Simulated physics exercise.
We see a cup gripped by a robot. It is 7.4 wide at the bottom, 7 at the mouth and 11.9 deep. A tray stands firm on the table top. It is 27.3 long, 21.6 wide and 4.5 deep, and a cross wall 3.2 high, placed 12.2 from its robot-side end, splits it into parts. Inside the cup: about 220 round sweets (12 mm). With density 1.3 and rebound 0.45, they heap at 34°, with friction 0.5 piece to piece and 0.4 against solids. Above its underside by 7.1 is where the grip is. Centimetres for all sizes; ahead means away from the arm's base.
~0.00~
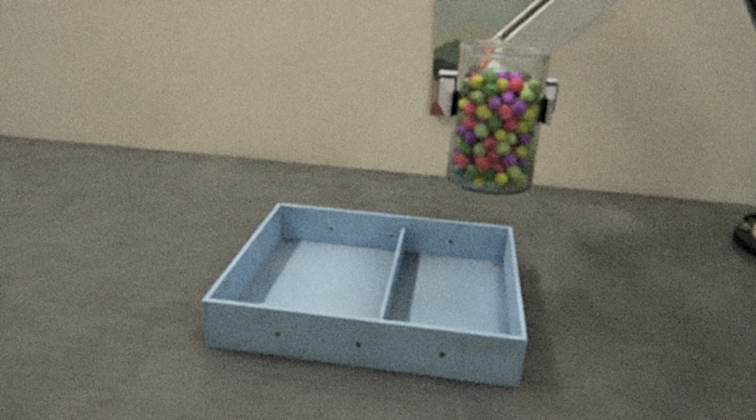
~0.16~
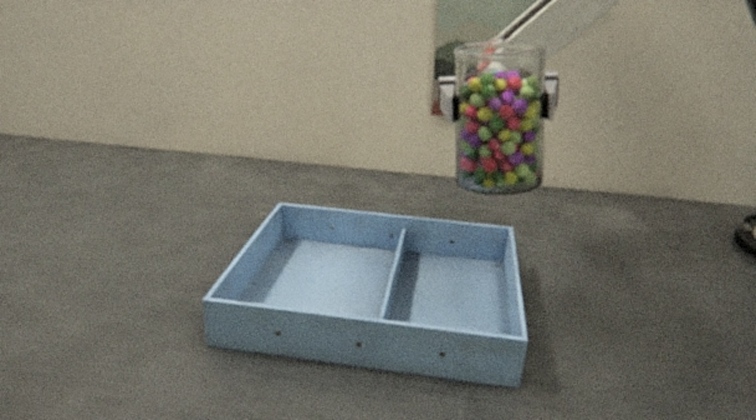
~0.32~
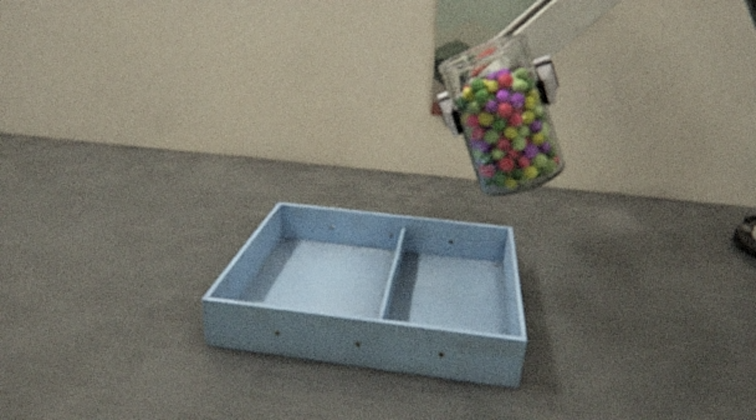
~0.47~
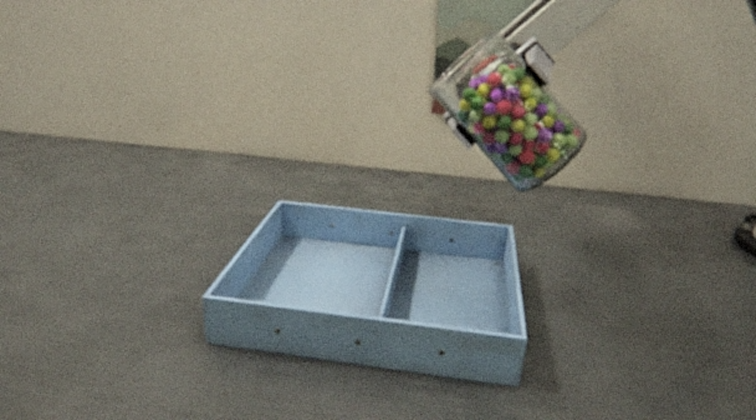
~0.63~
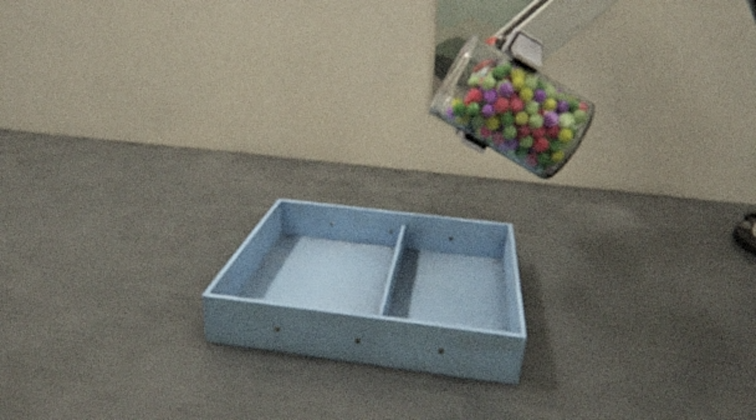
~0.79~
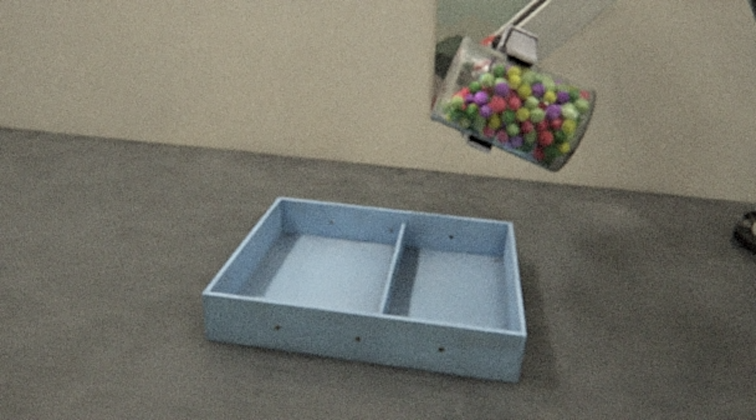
A robot gripper tilts a clear cup of colorful balls leftward above a blue divided tray.
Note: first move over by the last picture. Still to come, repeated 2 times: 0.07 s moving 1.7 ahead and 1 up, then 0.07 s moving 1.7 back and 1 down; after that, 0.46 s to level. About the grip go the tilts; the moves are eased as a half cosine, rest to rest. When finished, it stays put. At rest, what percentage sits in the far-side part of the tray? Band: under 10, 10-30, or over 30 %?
10-30 %.
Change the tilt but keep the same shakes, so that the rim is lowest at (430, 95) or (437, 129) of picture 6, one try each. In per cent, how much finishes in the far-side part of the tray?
Near 10 and 40 in a hundred.
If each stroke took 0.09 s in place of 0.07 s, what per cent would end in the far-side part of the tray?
I'd expect close to 10 in a hundred.
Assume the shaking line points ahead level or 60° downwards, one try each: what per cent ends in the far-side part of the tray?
It comes to around 15 per cent on the first try and around 5 per cent on the second.
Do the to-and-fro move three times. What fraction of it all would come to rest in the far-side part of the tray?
Then roughly 25 percent.
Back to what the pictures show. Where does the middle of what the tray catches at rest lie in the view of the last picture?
(318, 276).
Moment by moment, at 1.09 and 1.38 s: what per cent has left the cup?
I'd put it near 15 percent first and near 20 percent later.
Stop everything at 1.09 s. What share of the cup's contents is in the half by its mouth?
Something near 55 per cent is there.
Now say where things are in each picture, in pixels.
In the first frame, cup middle at (497, 118), level; upper third of the load around (495, 98), from x 455 to 535, top at y 75; 221 in the cup.
In the second frame, cup middle at (499, 118), tilted 7° forward; upper third of the load around (500, 98), from x 465 to 535, top at y 75.
In the third frame, cup middle at (503, 118), tilted 25° forward; upper third of the load around (503, 97), from x 465 to 555, top at y 75.
In the fourth frame, cup middle at (508, 113), tilted 47° forward; upper third of the load around (504, 96), from x 465 to 575, top at y 70.
In the fifth frame, cup middle at (511, 109), tilted 65° forward; upper third of the load around (512, 96), from x 450 to 580, top at y 70.
In the sixth frame, cup middle at (512, 106), tilted 72° forward; upper third of the load around (523, 92), from x 445 to 580, top at y 70; 221 in the cup.
By 1.09 s, tilted 72° forward, highest piece 24 above the table; 187 in the cup, 9 in the far-side part, 25 in flight or on a rim.
By 1.38 s, tilted 17° forward, highest piece 25 above the table; 175 in the cup, 42 in the far-side part, 1 in the robot-side part, 1 on the table or floor, 2 in flight or on a rim.
By 1.73 s, level, highest piece 23 above the table; 175 in the cup, 43 in the far-side part, 2 in the robot-side part, 1 on the table or floor.
By 2.78 s, level, highest piece 23 above the table; 175 in the cup, 43 in the far-side part, 2 in the robot-side part, 1 on the table or floor.
Final count, 175 in the cup, 43 in the far-side part, 2 in the robot-side part, 1 on the table or floor. That is 19 % in the far-side part of the tray.
